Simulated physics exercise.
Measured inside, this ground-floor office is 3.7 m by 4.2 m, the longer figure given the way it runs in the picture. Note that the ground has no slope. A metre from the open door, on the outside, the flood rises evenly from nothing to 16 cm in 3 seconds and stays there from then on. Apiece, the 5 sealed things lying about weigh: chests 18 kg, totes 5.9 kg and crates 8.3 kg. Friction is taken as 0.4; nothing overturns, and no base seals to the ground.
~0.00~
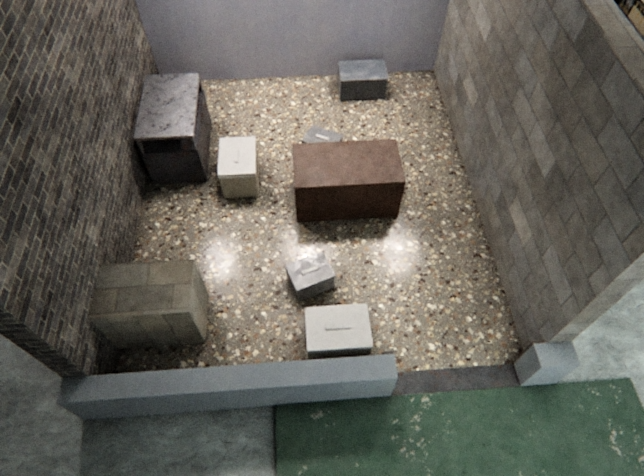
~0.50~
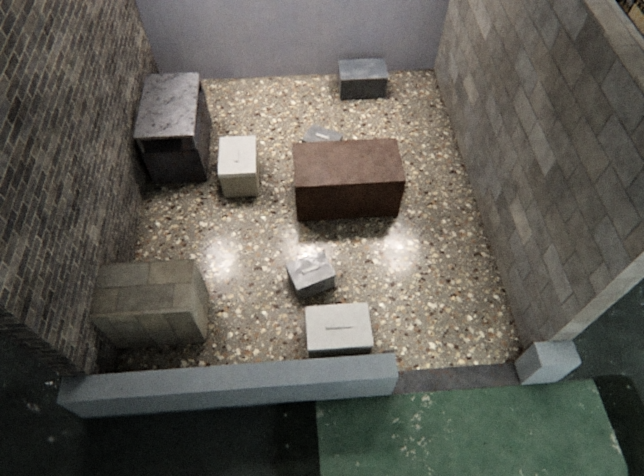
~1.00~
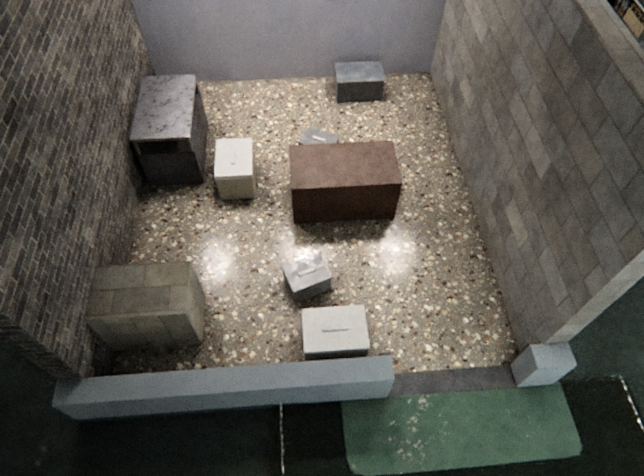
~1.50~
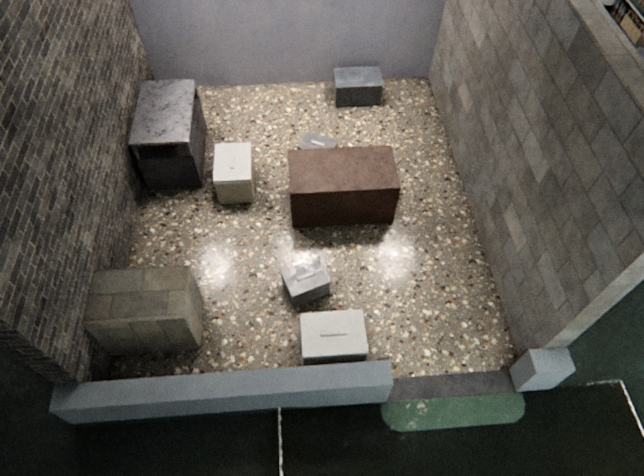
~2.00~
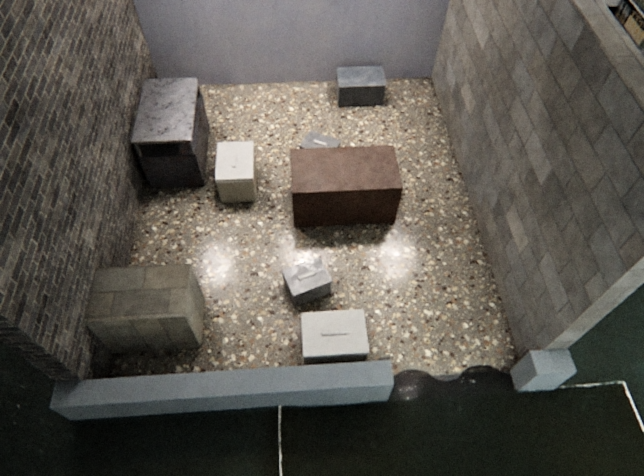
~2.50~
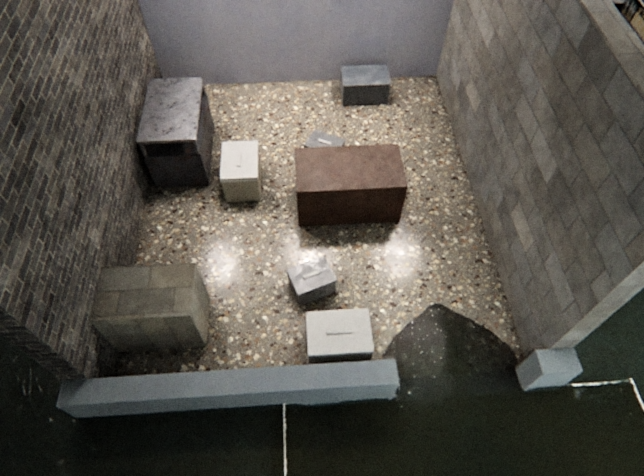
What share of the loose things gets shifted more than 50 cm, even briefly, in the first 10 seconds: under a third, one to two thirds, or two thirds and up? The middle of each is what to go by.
Under a third.
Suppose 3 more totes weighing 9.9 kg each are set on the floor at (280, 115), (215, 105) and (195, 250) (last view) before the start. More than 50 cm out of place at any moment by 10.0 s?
In turn: Short of it, short of it, under.
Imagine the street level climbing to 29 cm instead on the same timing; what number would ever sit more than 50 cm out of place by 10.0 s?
3.
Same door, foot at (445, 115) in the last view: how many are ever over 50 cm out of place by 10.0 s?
That would give 3.
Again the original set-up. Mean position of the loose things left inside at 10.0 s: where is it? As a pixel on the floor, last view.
Close to (275, 206).
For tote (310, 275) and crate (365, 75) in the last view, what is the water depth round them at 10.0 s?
Close to 4 and 11 centimetres.
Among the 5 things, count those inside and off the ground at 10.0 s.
Answer: 1.
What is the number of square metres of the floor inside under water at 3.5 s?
Some 2.5 m2 of it.
After 3.5 s 0 of 5 are over 50 cm from their spots; 0 afloat.
After 4.5 s 0 of 5 are over 50 cm from their spots; 0 afloat.
After 7.0 s 1 of 5 are over 50 cm from their spots; 0 afloat.
After 10.0 s 1 of 5 are over 50 cm from their spots, and 1 have been at some point; 1 afloat.
